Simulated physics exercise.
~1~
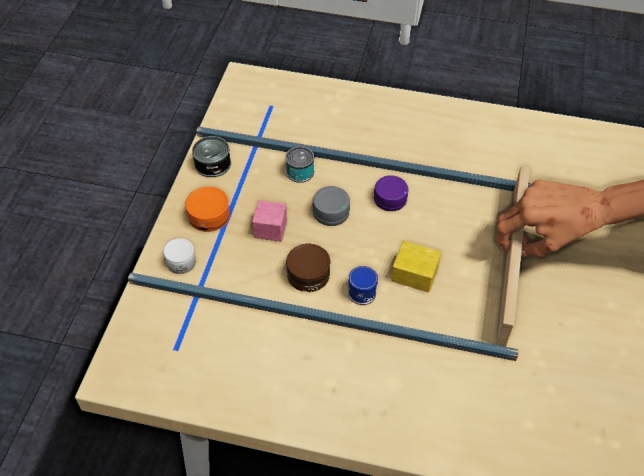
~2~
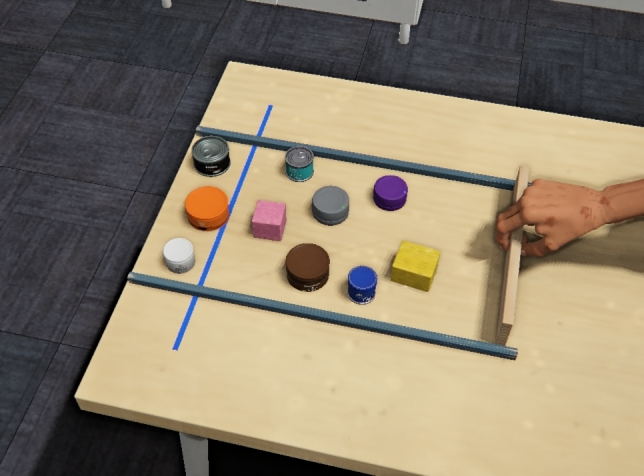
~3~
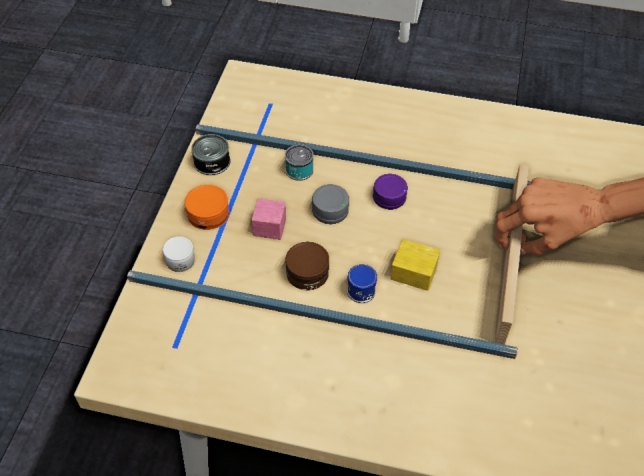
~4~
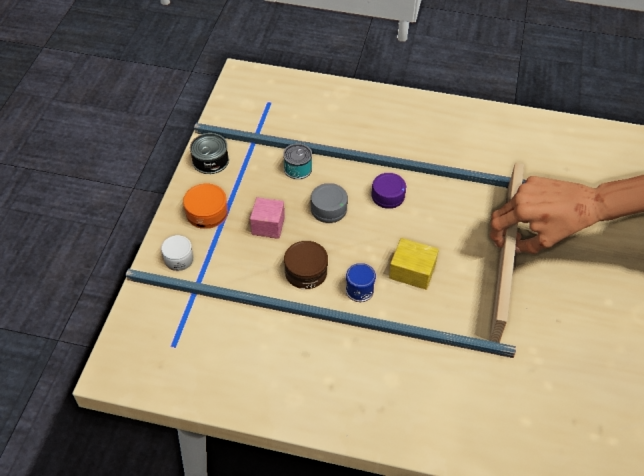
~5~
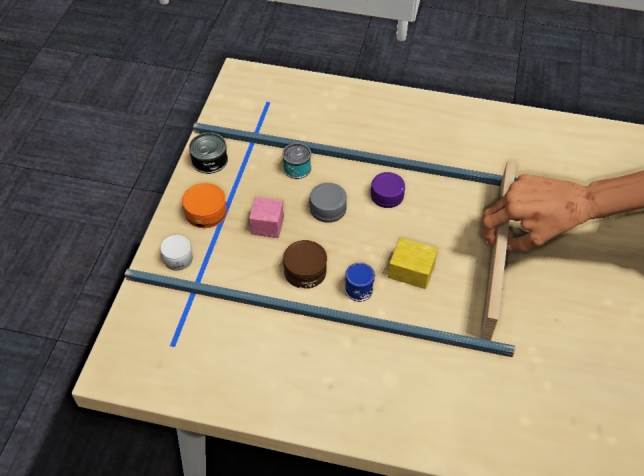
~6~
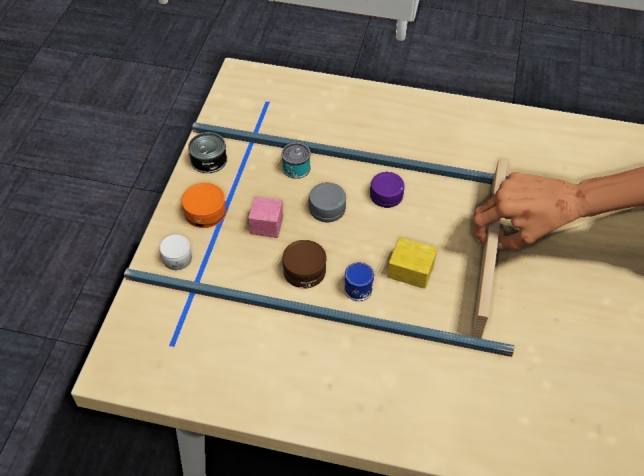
A hand slides a wooden board slightly left between two rails, behind scattered small objects.
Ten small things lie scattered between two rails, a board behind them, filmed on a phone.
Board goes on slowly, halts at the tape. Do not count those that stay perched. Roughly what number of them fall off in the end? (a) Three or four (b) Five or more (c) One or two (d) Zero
The answer is c.
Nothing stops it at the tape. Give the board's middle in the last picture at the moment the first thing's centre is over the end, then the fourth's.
At (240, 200) for the first, at (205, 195) for the fourth.
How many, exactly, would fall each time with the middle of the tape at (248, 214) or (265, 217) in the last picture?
Result, try by try: 0, 0.
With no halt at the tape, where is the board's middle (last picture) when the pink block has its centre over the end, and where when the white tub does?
Near (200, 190) in the first case, near (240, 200) in the other.
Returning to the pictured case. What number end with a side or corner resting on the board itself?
I count 4 of them.
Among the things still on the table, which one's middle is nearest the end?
The answer is the black pot.
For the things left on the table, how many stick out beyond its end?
Result: 1.
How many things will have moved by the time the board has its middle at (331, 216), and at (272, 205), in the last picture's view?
At the first point the count is 5, at the second it's 9.
Early on, none off yet; black pot at rest near (208, 153); white tub at rest near (176, 253); orange tub at rest near (204, 206).
Finally, the number that fall off is one or two; lost, orange tub and white tub.
